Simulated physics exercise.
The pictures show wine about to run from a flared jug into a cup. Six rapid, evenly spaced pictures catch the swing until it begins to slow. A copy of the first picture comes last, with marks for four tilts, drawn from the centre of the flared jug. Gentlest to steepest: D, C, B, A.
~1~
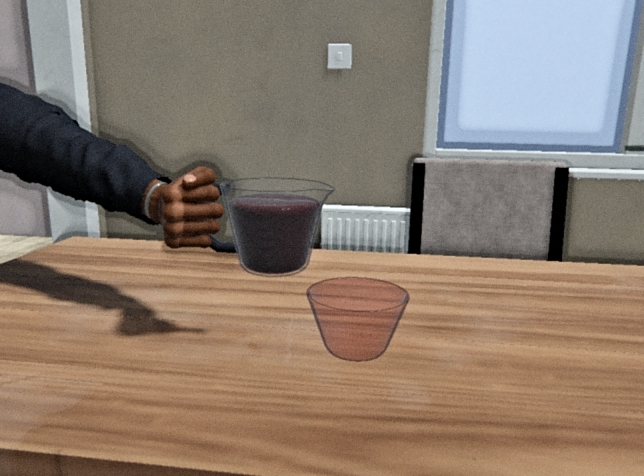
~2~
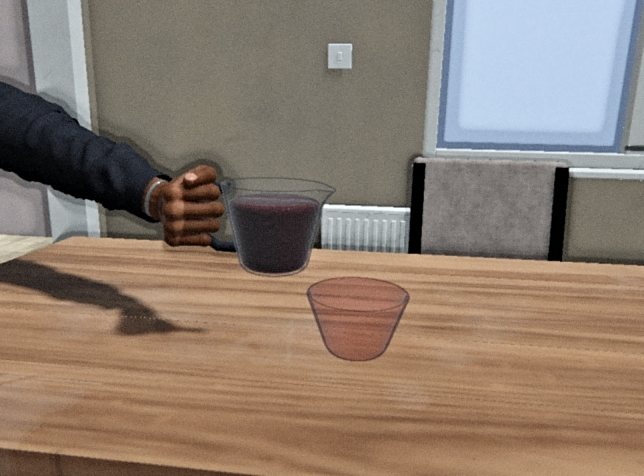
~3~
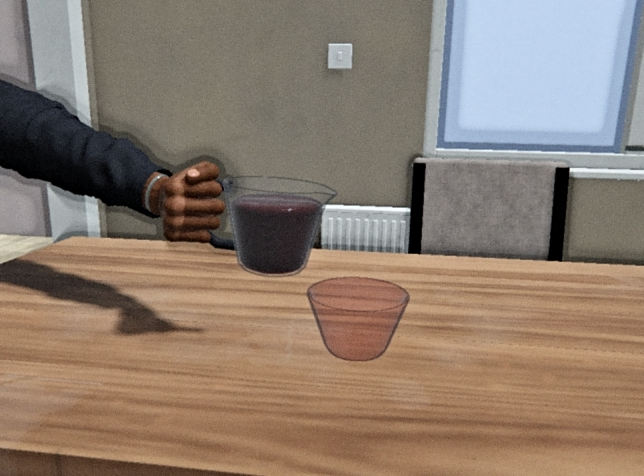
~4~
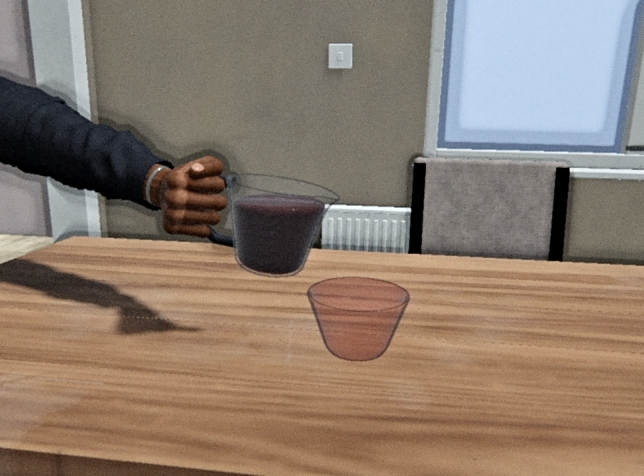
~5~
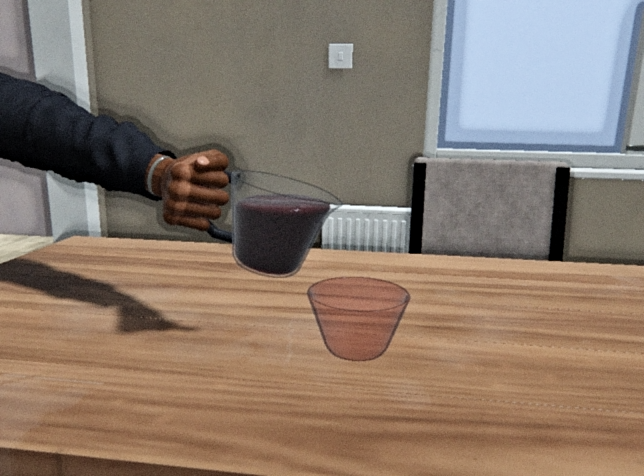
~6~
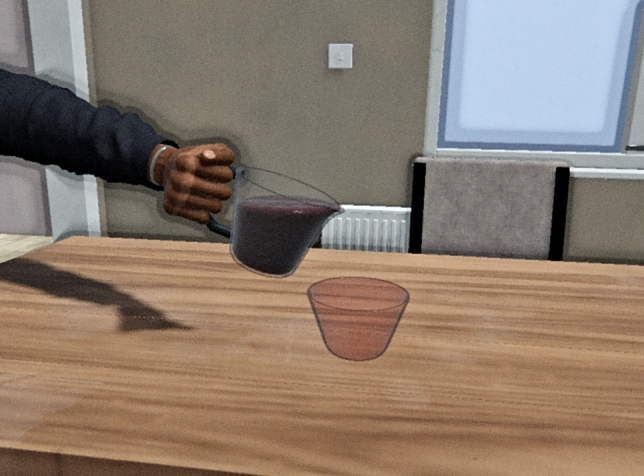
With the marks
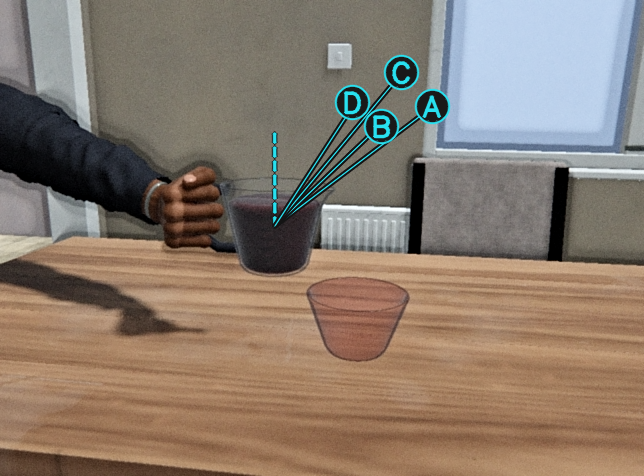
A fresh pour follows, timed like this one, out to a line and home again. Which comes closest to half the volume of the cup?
It is A.
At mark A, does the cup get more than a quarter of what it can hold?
Yes, it does.
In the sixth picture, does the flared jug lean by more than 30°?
No, it does not.
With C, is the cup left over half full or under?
Under half.
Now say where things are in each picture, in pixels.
Upright, lip at (333, 189); rim of the cup round (358, 292); nothing has left yet.
Upright, lip at (334, 190); nothing has left yet.
Tipped about 4°, lip at (336, 193); nothing has left yet.
Tipped about 8°, lip at (339, 198); nothing has left yet.
Tipped about 13°, lip at (341, 204); nothing has left yet.
Tipped about 19°, lip at (343, 211); nothing has left yet.
On the marked copy, A at (419, 116); B at (367, 137); C at (391, 85); D at (345, 118).
For mark A, the cup ends with about 51 % of what it can hold; 3 % of the wine is spilt.
For mark B, the cup ends with about 40 % of what it can hold.
For mark C, the cup ends with about 27 % of what it can hold.
For mark D, the cup ends with about 18 % of what it can hold.
